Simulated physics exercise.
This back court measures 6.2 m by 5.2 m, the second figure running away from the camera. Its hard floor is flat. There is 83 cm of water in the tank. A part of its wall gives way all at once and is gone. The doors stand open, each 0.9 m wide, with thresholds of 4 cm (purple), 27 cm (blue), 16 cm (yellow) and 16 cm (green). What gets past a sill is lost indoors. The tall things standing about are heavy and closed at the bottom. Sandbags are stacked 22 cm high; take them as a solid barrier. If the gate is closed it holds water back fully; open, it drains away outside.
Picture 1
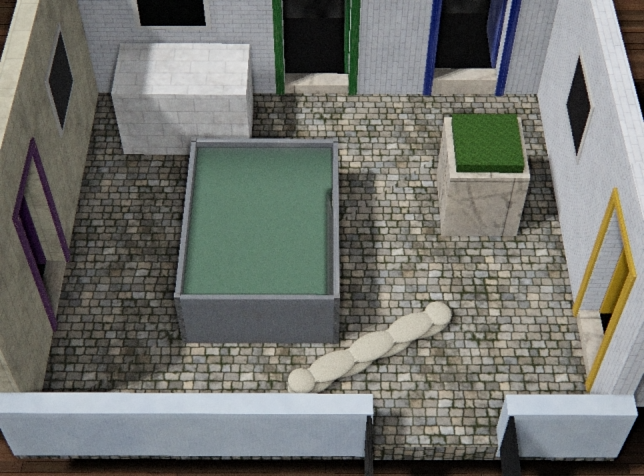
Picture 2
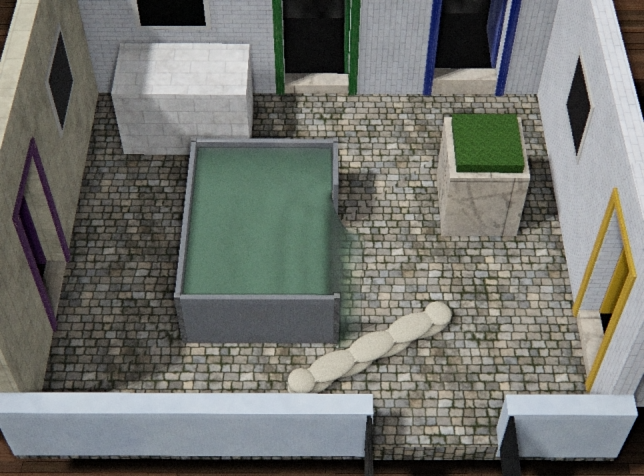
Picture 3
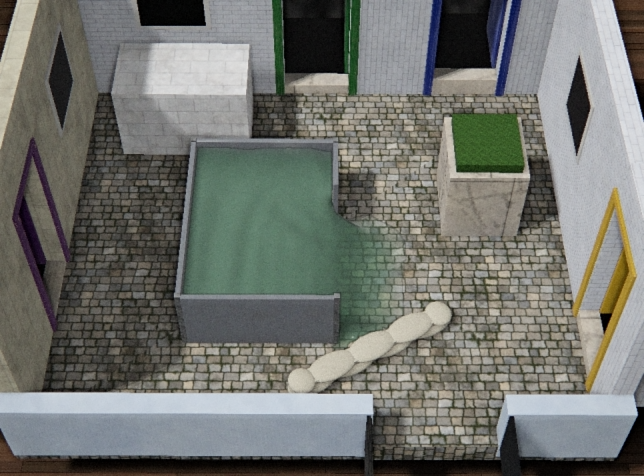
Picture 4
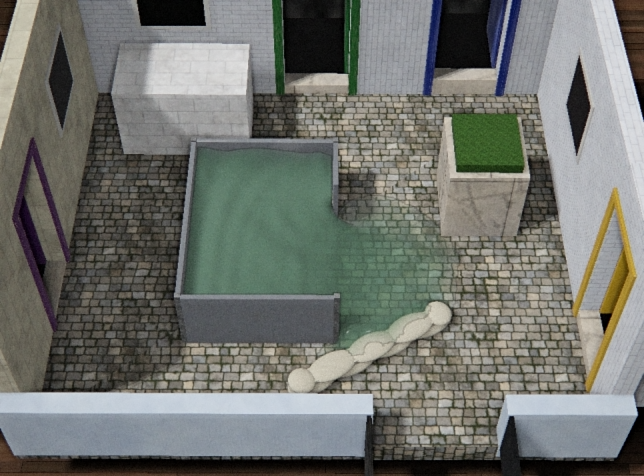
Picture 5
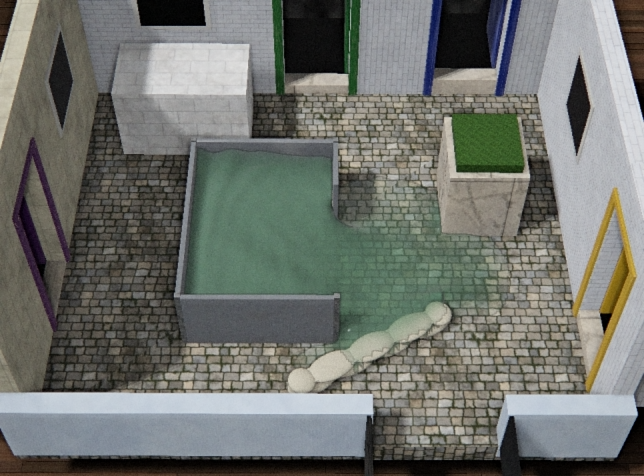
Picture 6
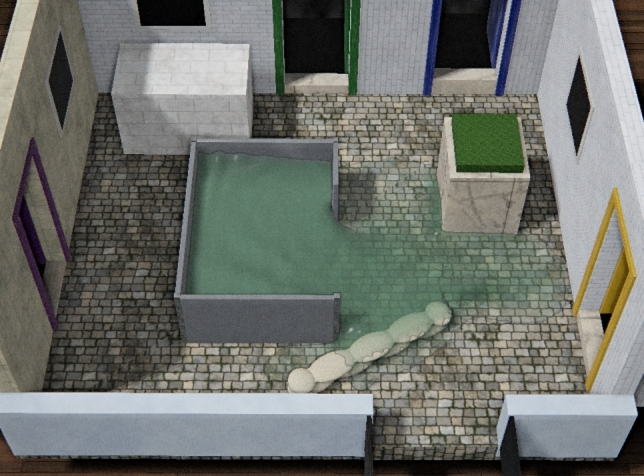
Green water pours from the right side of a gray tank and spreads across the stone floor.
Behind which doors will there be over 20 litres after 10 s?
Door by door: At the purple door it goes over the limit; at the blue door it keeps below the limit; at the yellow door it passes the limit; at the green door it keeps below the limit.
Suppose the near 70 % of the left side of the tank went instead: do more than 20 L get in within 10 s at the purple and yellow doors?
Then: Purple above, yellow under.
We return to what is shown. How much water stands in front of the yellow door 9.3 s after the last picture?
Roughly 10.0 cm deep.
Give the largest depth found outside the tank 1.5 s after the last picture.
Up to some 50 cm.
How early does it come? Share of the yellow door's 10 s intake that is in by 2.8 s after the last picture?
About 90 per cent.
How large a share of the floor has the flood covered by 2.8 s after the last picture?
Near 70 per cent is wet.
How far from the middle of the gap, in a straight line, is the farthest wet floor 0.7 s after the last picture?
Some 3.8 m out.
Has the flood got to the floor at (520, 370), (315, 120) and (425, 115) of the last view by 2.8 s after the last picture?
In that order: Wet, under water, wet.
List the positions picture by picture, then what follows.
Still water, 83 cm deep, in the tank at (261, 218), in the first picture.
Water pours out at (333, 270) and has run 0.9 m, to (340, 348); typically 7 cm deep outside, 83 cm at the tank's back, in the second picture.
The front is at (381, 227), 1.1 m from the gap at (333, 271); 1.2 m2 of floor is under water; 82 cm left at the back of the tank, in the third picture.
Water pours out at (333, 273) and has run 1.5 m, to (438, 235); typically 15 cm deep outside, 73 cm at the tank's back, in the fourth picture.
Water pours out at (333, 273) and has run 2.1 m, to (498, 258); typically 12 cm deep outside, 71 cm at the tank's back, in the fifth picture.
The front is at (558, 270), 2.8 m from the gap at (333, 273); 5.4 m2 of floor is under water; 69 cm left at the back of the tank, in the sixth picture.
Then, 0.7 s after the last picture water covers 40 % of the floor and is deepest (59 cm) near (559, 247); purple door not reached, blue door 4 cm at the sill, 0 L in, yellow door 25 cm at the sill, 3 L in, green door not reached.
Then, 1.5 s after the last picture water covers 55 % of the floor and is deepest (50 cm) near (561, 258); purple door not reached, blue door 26 cm at the sill, 1 L in, yellow door 27 cm at the sill, 45 L in, green door 4 cm at the sill, 0 L in.
Then, 2.8 s after the last picture water covers 70 % of the floor and is deepest (32 cm) near (587, 413); purple door not reached, blue door 20 cm at the sill, 5 L in, yellow door 20 cm at the sill, 80 L in, green door 11 cm at the sill, 0 L in.
Then, 5.3 s after the last picture water covers 90 % of the floor and is deepest (23 cm) near (100, 93); purple door 7 cm at the sill, 7 L in, blue door 11 cm at the sill, 6 L in, yellow door 12 cm at the sill, 89 L in, green door 10 cm at the sill, 0 L in.
Then, 9.3 s after the last picture water covers 95 % of the floor and is deepest (15 cm) near (534, 104); purple door 11 cm at the sill, 44 L in, blue door 10 cm at the sill, 6 L in, yellow door 10 cm at the sill, 89 L in, green door 10 cm at the sill, 0 L in.
